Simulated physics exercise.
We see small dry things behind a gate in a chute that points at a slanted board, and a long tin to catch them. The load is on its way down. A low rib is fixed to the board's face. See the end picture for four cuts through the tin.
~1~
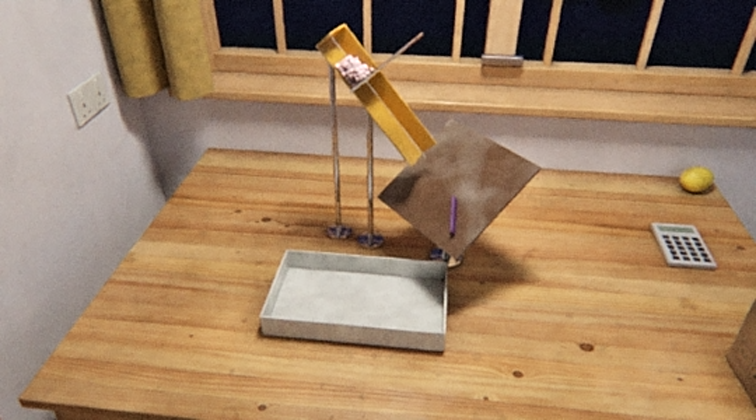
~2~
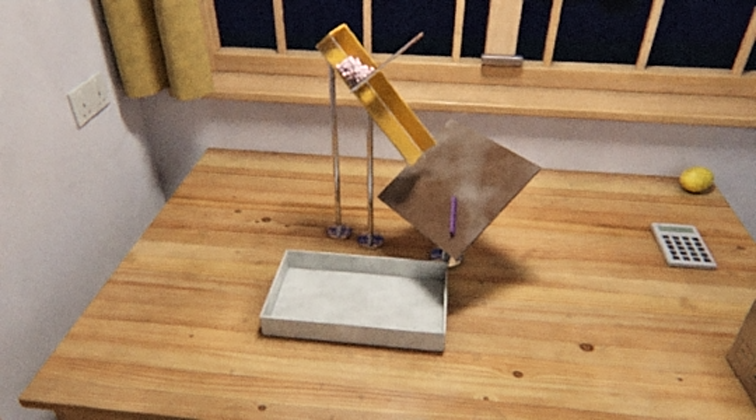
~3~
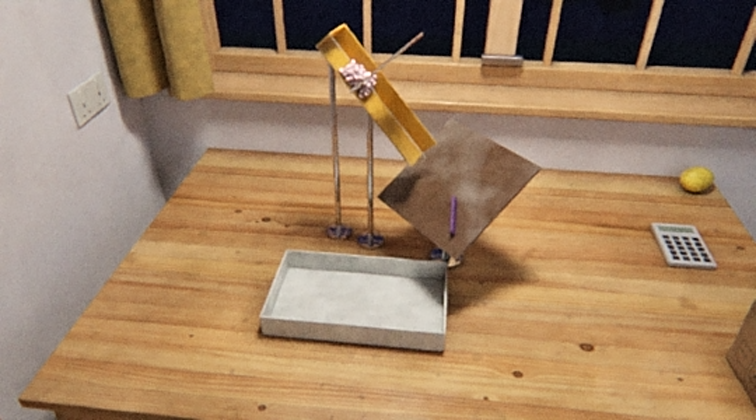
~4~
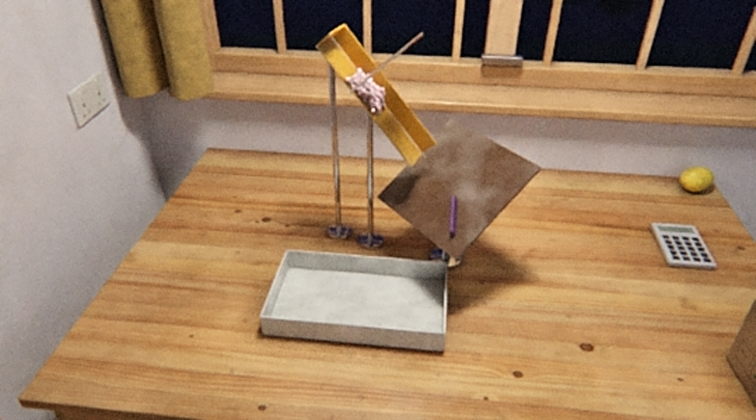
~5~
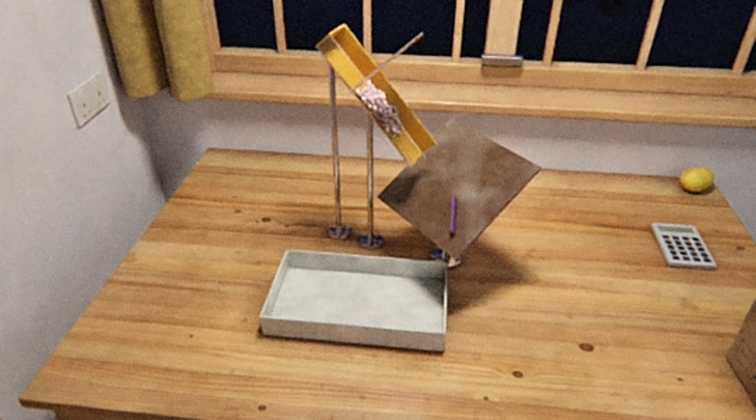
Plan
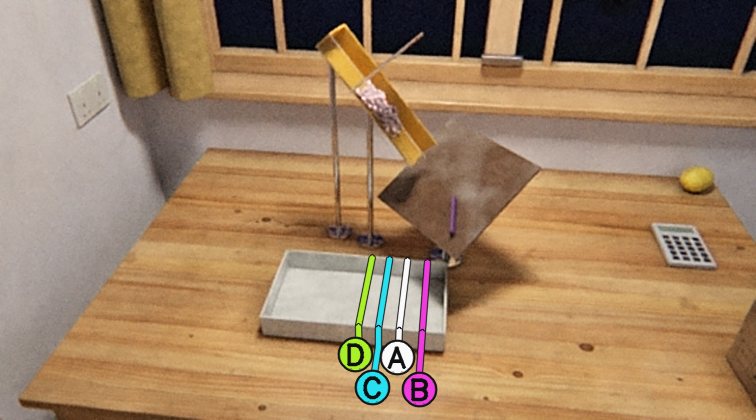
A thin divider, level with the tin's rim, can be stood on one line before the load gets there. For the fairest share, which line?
A works best here.
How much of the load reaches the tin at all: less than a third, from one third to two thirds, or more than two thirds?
About that: More than two thirds.
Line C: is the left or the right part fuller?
More lands on the right.
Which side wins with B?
More lands on the left.
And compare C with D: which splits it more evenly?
It is C.
On the marked copy, line A crosses the front rim at (399, 329); line B crosses the front rim at (422, 331); line C crosses the front rim at (378, 327); line D crosses the front rim at (358, 325).
For line A, of what is caught, close to half on the left of the divider, close to half on the right.
For line B, of what is caught, the bulk on the left of the divider, close to a quarter on the right.
For line C, of what is caught, close to a quarter on the left of the divider, close to two thirds on the right.
For line D, of what is caught, a small share on the left of the divider, the bulk on the right.
